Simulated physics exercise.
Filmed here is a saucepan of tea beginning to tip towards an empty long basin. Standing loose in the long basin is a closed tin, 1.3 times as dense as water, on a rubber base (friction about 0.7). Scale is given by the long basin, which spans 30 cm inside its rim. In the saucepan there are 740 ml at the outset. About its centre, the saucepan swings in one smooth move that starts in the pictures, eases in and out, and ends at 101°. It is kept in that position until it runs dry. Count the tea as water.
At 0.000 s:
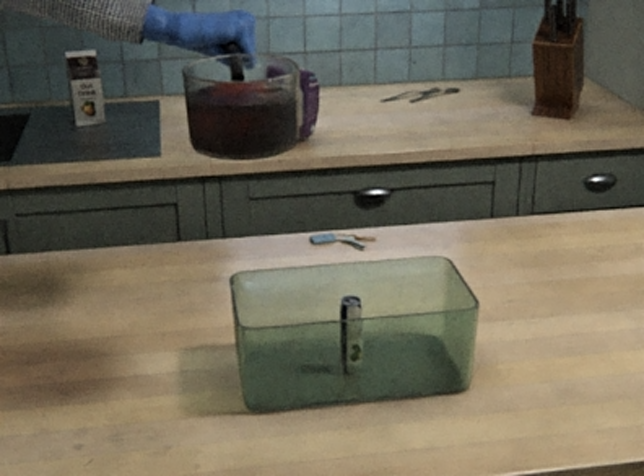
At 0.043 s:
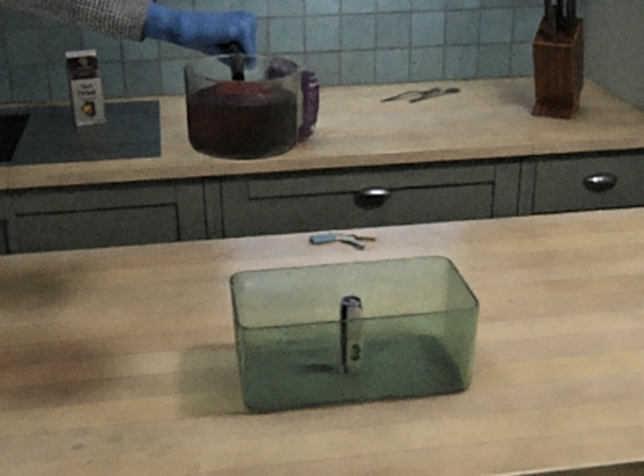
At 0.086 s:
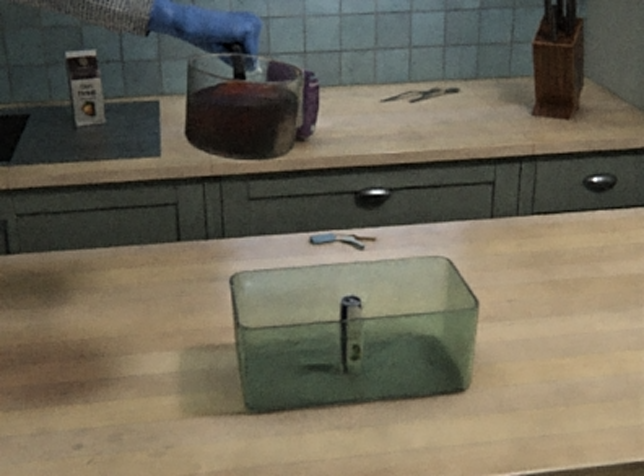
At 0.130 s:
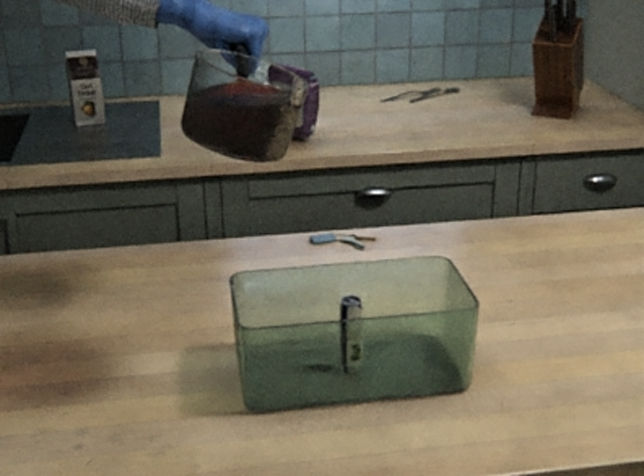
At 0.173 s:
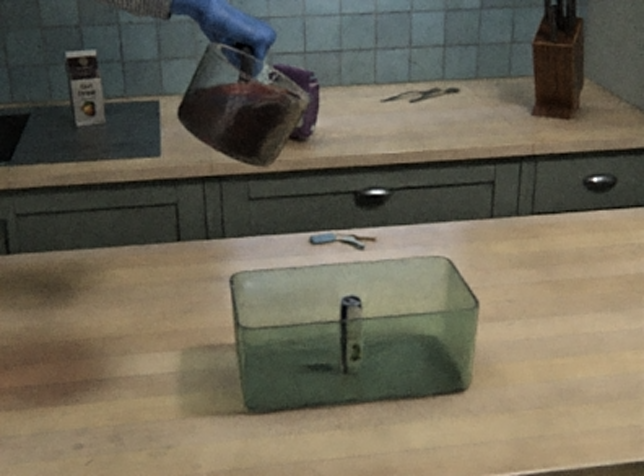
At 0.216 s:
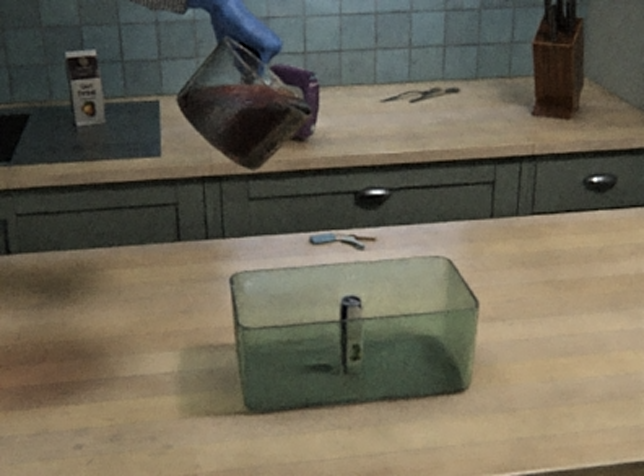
A clear saucepan of dark reddish liquid tilting steadily rightward in a blue-gloved hand, behind a green basin holding a small tin.
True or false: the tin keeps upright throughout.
True.
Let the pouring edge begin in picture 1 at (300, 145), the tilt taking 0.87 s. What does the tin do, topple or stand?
After that, the tin overturns.
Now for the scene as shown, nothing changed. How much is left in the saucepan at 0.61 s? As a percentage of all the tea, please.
Remaining share: Approx. 14 %.
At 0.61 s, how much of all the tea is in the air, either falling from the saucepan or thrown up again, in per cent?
Some 26 % is up in the air.
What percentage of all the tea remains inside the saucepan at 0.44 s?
I'd put it near 40 percent.
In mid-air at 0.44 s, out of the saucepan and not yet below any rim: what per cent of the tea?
At that moment, about 56 percent.
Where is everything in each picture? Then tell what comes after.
In the first frame, it leans 0°; its right rim is at (298, 67); the tea meets the walls at (188, 97) and (295, 91); the long basin's rim runs from (234, 301) to (464, 282); the tin's top is at (351, 304).
In the second frame, it leans 2°; its right rim is at (299, 69); the tea meets the walls at (188, 97) and (296, 91).
In the third frame, it leans 8°; its right rim is at (302, 75); the tea meets the walls at (189, 97) and (297, 92).
In the fourth frame, it leans 18°; its right rim is at (306, 85); the tea meets the walls at (189, 98) and (300, 94).
In the fifth frame, it leans 30°; its right rim is at (309, 98); the tea meets the walls at (185, 98) and (304, 96).
In the sixth frame, it leans 44°; its right rim is at (308, 114); the tea meets the walls at (181, 93) and (306, 102); 1 per cent is over the edge.
After 0.44 s the tilt is 100° and 41 per cent is still to pour; the tin stands where it began.
After 0.61 s the tilt is 101° and 13 per cent is still to pour; the tin stands where it began.
After 0.78 s the tilt is 101° and 4 per cent is still to pour; the tin stands where it began.
After 0.97 s the tilt is 101° and 1 per cent is still to pour; the tin stands where it began.
In the end the tin stands where it began.
